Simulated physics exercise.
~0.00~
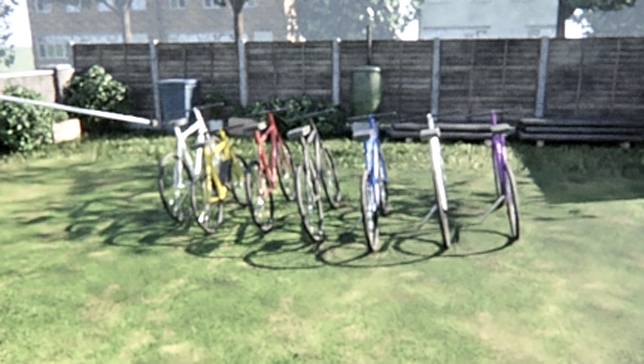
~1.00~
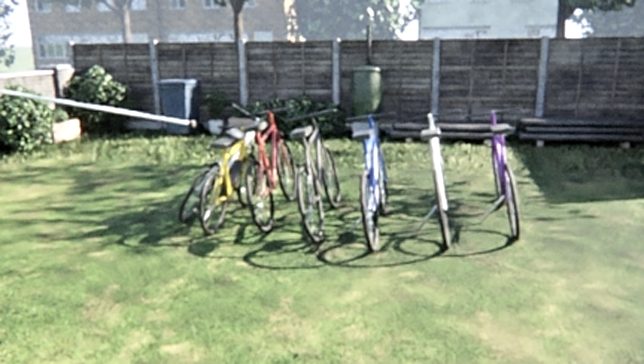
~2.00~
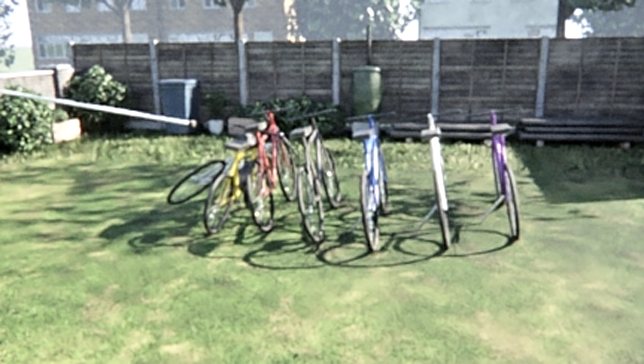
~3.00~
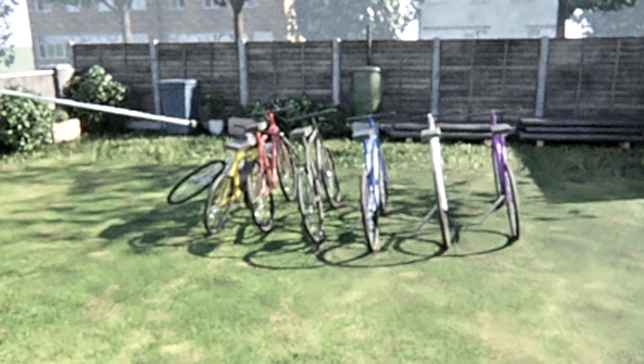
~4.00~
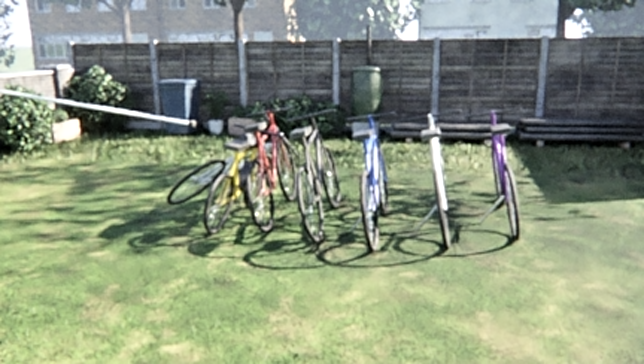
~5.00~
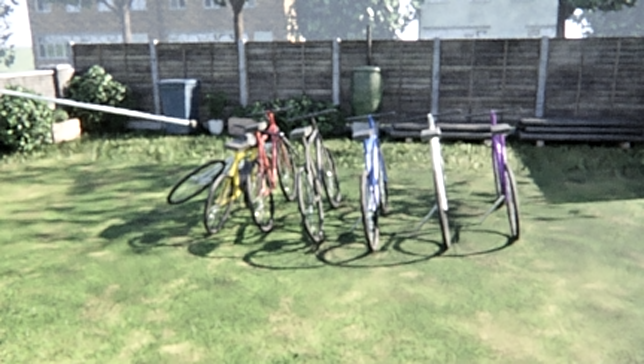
White bicycle at the left end of a row tipping right as a pole pushes in, leaning the yellow one towards the red.
